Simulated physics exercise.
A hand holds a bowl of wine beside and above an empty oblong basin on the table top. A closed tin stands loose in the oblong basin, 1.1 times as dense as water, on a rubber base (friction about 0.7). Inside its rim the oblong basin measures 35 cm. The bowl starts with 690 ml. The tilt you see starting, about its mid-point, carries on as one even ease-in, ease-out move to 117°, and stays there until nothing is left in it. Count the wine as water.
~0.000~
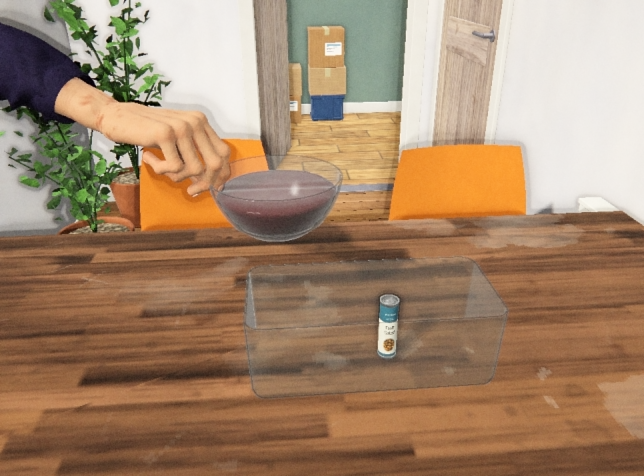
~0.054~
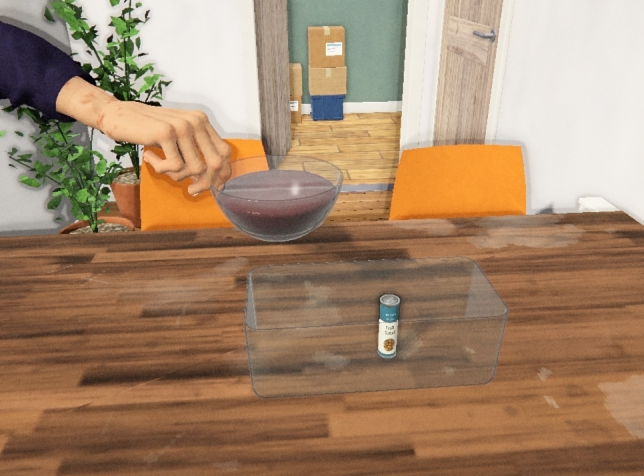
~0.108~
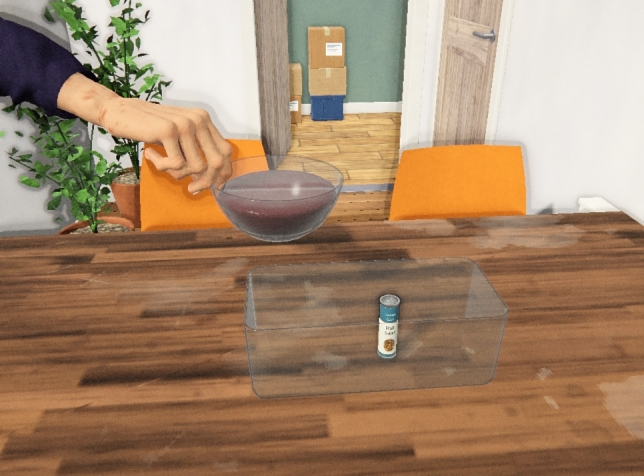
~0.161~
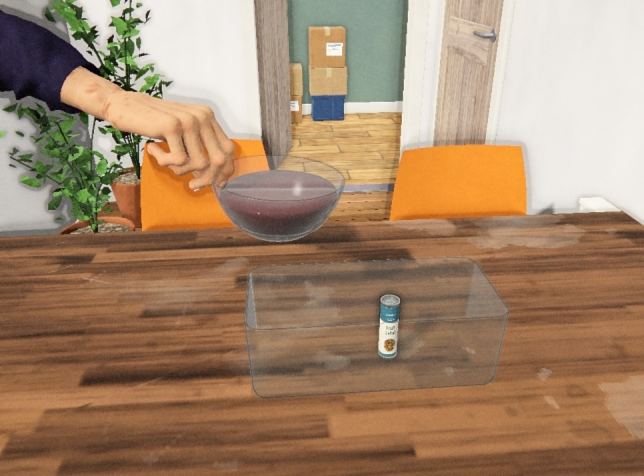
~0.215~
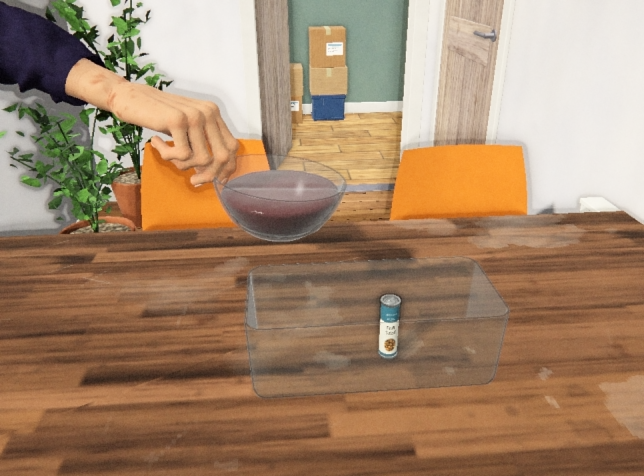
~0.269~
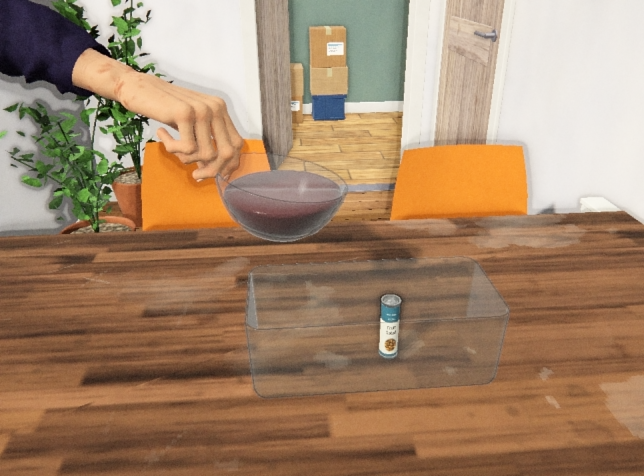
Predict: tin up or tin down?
The tin remains upright.
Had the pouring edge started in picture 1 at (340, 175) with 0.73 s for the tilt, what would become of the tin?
Then it falls.
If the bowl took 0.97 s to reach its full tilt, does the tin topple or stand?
The tin falls.
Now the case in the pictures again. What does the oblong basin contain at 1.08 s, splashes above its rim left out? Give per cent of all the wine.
About 98 per cent.
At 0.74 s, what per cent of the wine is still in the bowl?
About 36 per cent.
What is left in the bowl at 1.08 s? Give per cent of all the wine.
Near 0 in a hundred.
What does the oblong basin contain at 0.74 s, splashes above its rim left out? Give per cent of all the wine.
Some 28 per cent.
By 0.74 s the tilt is 68° and 37 per cent is still to pour; the tin stands where it began.
By 1.08 s the tilt is 107° and 0 per cent is still to pour; the tin leans 5°.
By 1.44 s the tilt is 117° and 0 per cent is still to pour; the tin stands where it began.
By 1.83 s the tilt is 117° and 0 per cent is still to pour; the tin stands where it began.
At rest the tin stands where it began.
